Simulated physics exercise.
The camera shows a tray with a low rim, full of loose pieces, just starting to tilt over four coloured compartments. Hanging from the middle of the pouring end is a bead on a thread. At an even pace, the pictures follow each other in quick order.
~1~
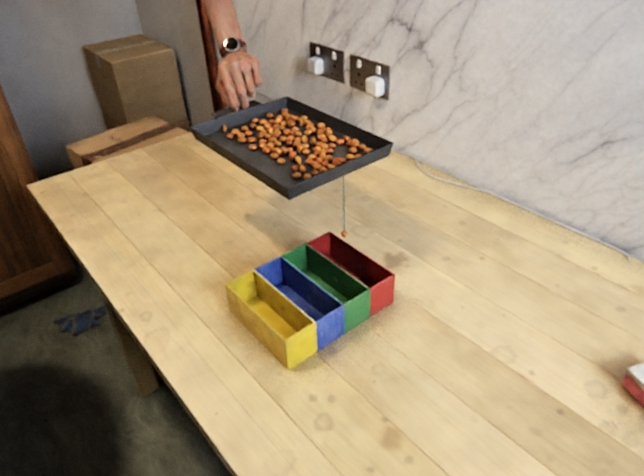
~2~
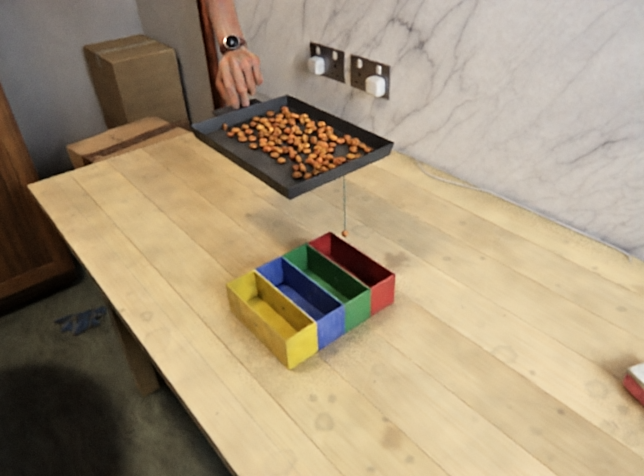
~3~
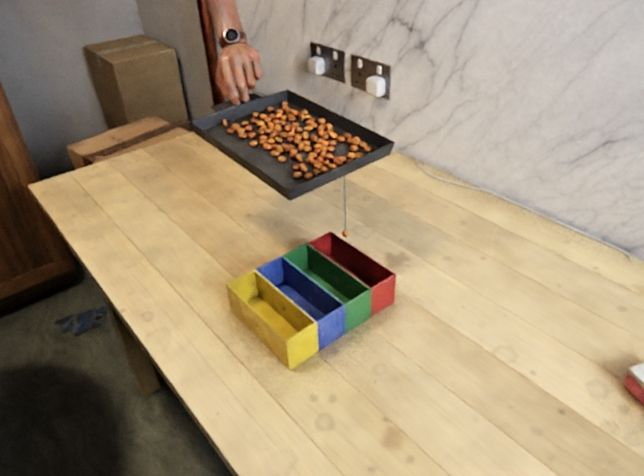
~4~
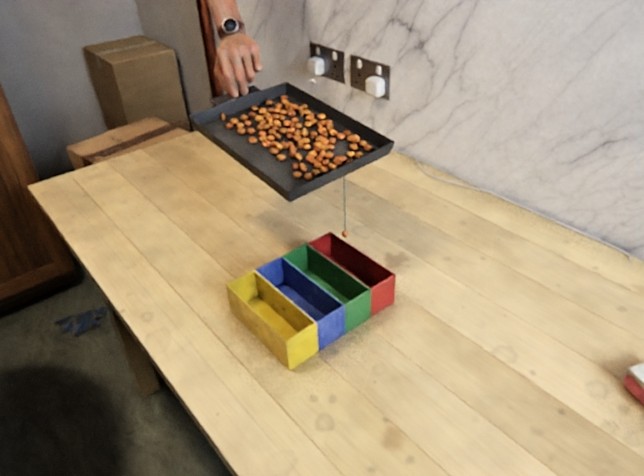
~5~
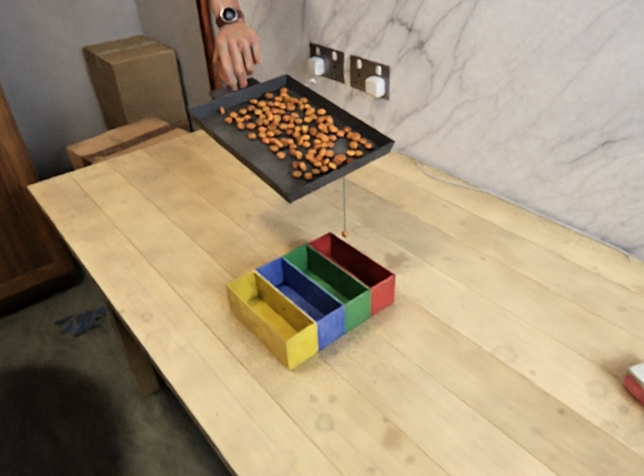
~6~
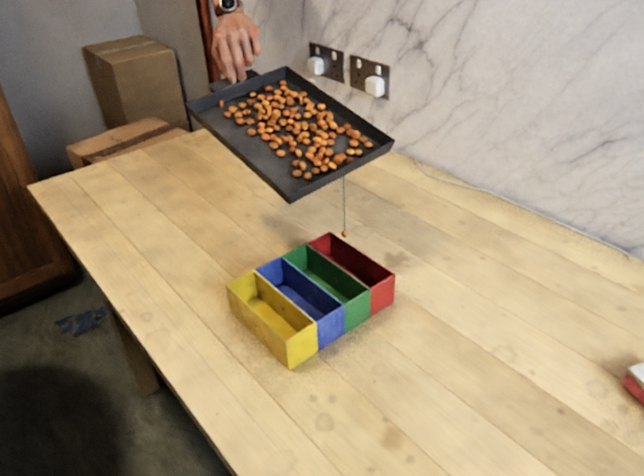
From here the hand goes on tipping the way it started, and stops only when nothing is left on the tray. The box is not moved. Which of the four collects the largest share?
The green one.
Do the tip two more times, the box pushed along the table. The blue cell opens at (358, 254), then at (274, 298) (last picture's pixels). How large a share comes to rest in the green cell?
0 per cent the first time, 40 per cent the second time.
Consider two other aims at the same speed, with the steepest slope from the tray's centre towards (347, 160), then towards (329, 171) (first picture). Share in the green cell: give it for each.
Respectively 0 and 20 in a hundred.
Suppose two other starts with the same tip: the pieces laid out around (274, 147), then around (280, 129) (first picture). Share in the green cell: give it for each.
It comes to about 50 per cent the first time and about 50 per cent the second.
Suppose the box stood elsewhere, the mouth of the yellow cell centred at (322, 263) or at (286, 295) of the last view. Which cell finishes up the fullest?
The first time it is the cell in yellow, and the second time it is that blue cell.
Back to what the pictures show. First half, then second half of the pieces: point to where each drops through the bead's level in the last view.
Early-half point (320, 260); late-half point (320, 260).
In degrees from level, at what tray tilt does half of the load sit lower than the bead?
The tilt is near 95° by then.
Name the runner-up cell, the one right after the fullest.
Blue.
Soon, tray tipped steeply; all on the tray.
A while on, tray tipped right over; about a third on the tray; about a quarter in the green cell; about a quarter in the blue cell; a small part in the red cell; a small part falling or outside the box.
Towards the end, tray tipped past a quarter turn; about half in the green cell; about a quarter in the blue cell; a small part in the red cell; a small part falling or outside the box.
Finally, tray tipped past a quarter turn; about half in the green cell; about a quarter in the blue cell; a small part in the red cell; none in the yellow cell; a small part outside the box.
